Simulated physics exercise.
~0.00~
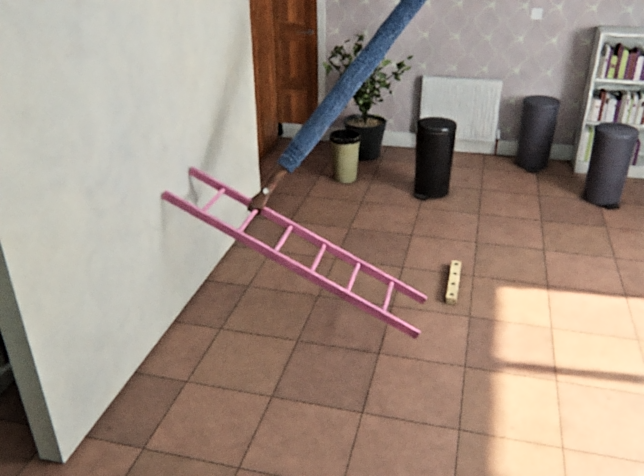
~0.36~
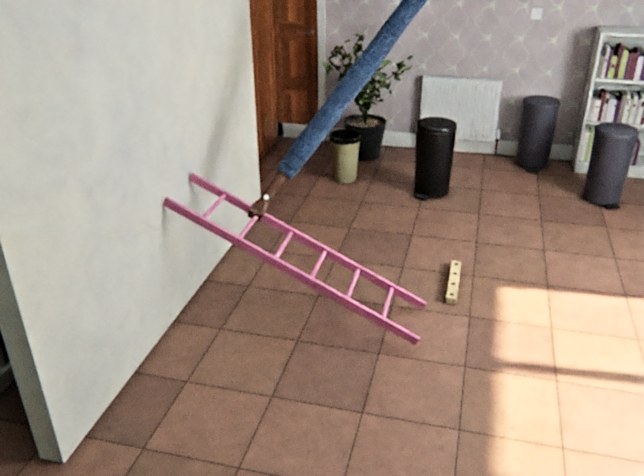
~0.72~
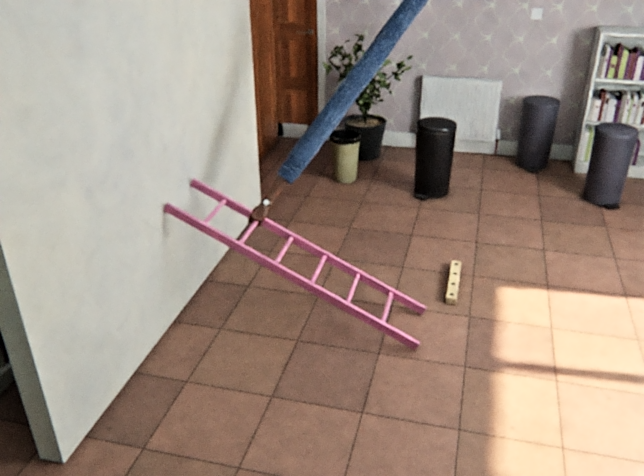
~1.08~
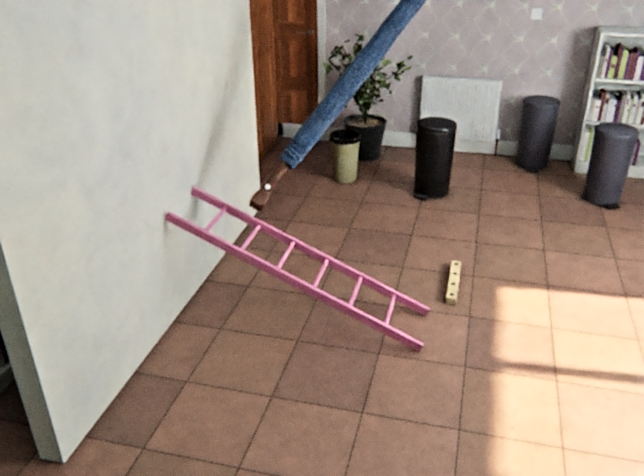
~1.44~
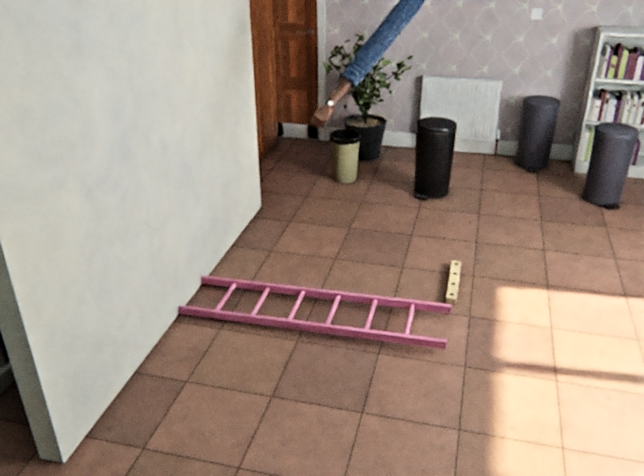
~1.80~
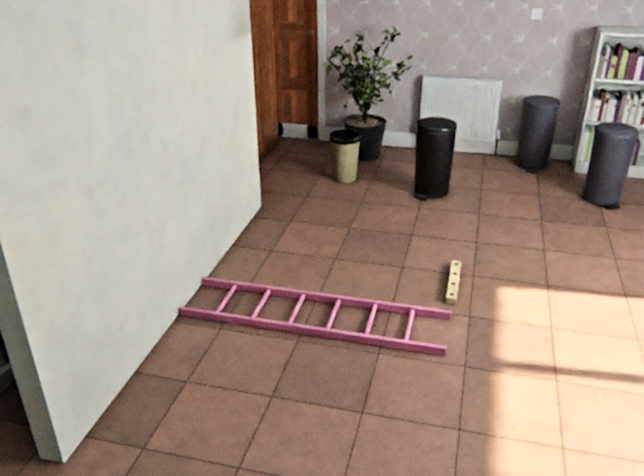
In a sunlit room with brown floor tiles, seen from above by a still camera, a pink ladder-like rack leans at a low angle against a pale wall on the left. A short, light wooden batten with dark marks lies near its foot, while a potted plant, dark bins and a bookshelf stand behind. A hand in a blue sleeve holds the rack near its upper end as it sinks slightly. The hand lets go and draws back toward the top. The rack's feet slide out and it drops, ending flat on the tiles beside the unmoved batten.
